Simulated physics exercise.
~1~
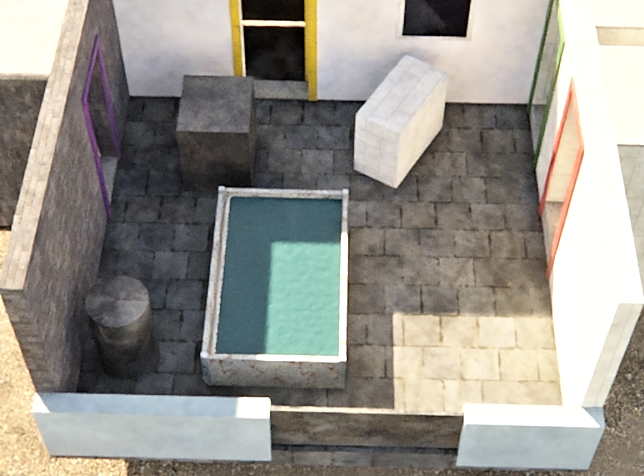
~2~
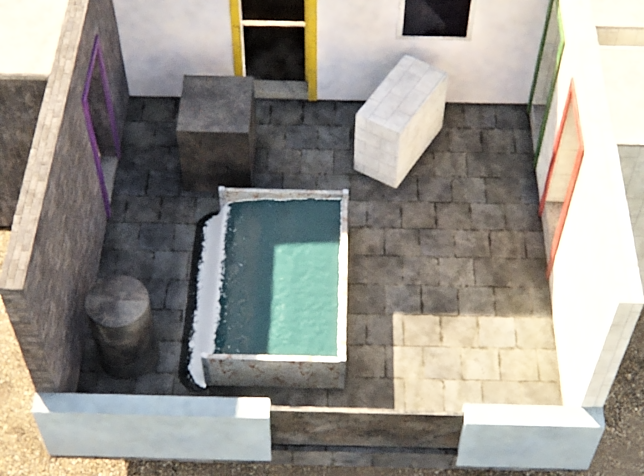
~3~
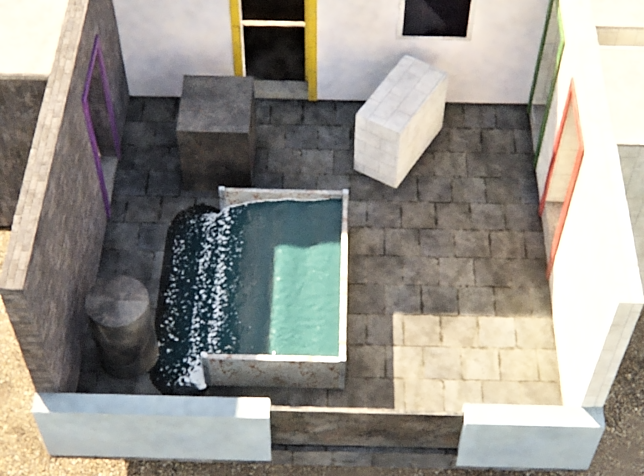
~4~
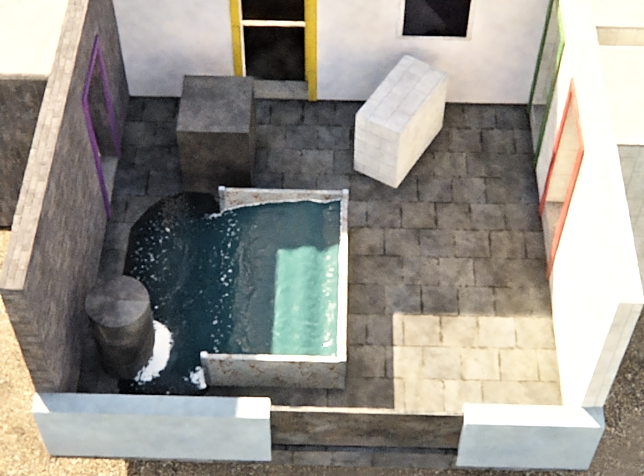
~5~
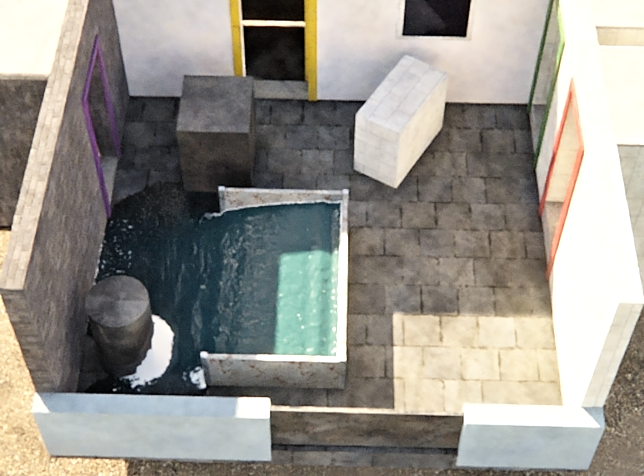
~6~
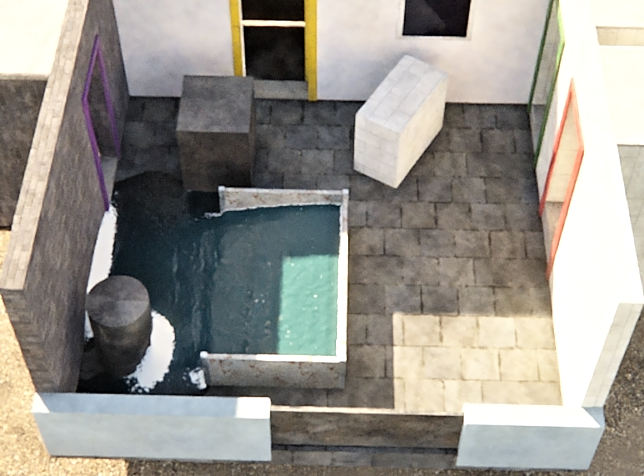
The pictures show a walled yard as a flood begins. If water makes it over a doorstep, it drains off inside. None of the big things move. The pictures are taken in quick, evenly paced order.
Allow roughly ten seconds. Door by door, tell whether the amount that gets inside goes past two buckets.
In the end the green door keeps the inflow to two buckets or less; the yellow door keeps the inflow to two buckets or less; the red door keeps the inflow to two buckets or less; the purple door lets the inflow pass two buckets.
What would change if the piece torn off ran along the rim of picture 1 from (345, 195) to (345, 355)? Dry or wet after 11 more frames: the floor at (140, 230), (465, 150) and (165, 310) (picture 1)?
Untouched, submerged, untouched.
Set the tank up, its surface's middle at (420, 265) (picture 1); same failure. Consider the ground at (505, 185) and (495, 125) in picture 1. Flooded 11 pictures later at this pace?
In order: Not reached and not reached.
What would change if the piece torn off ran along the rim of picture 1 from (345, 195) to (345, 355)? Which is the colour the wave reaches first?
My pick: The red-painted one.
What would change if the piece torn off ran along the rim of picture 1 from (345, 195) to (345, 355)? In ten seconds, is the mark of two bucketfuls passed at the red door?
Check on red door - it keeps within bounds.
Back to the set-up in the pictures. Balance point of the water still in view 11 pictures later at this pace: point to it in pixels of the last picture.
Around pixel (177, 287).
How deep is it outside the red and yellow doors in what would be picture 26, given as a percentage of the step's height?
Around 0 in a hundred for the first and 50 in a hundred for the second.
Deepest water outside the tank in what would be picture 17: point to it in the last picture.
Answer: (74, 412).
A moment on, water covers 25 % of the floor; the green door not reached, the yellow door not reached, the red door not reached, the purple door under two buckets in.
Next, water covers 35 % of the floor; the green door not reached, the yellow door not reached, the red door not reached, the purple door over two buckets in.
Then, water covers 55 % of the floor; the green door not reached, the yellow door wet at the sill, nothing in, the red door not reached, the purple door over two buckets in.
Later, water covers 85 % of the floor; the green door wet at the sill, nothing in, the yellow door wet at the sill, nothing in, the red door wet at the sill, nothing in, the purple door far over two buckets in.
In the end, water covers 95 % of the floor; the green door wet at the sill, nothing in, the yellow door wet at the sill, nothing in, the red door wet at the sill, nothing in, the purple door far over two buckets in.
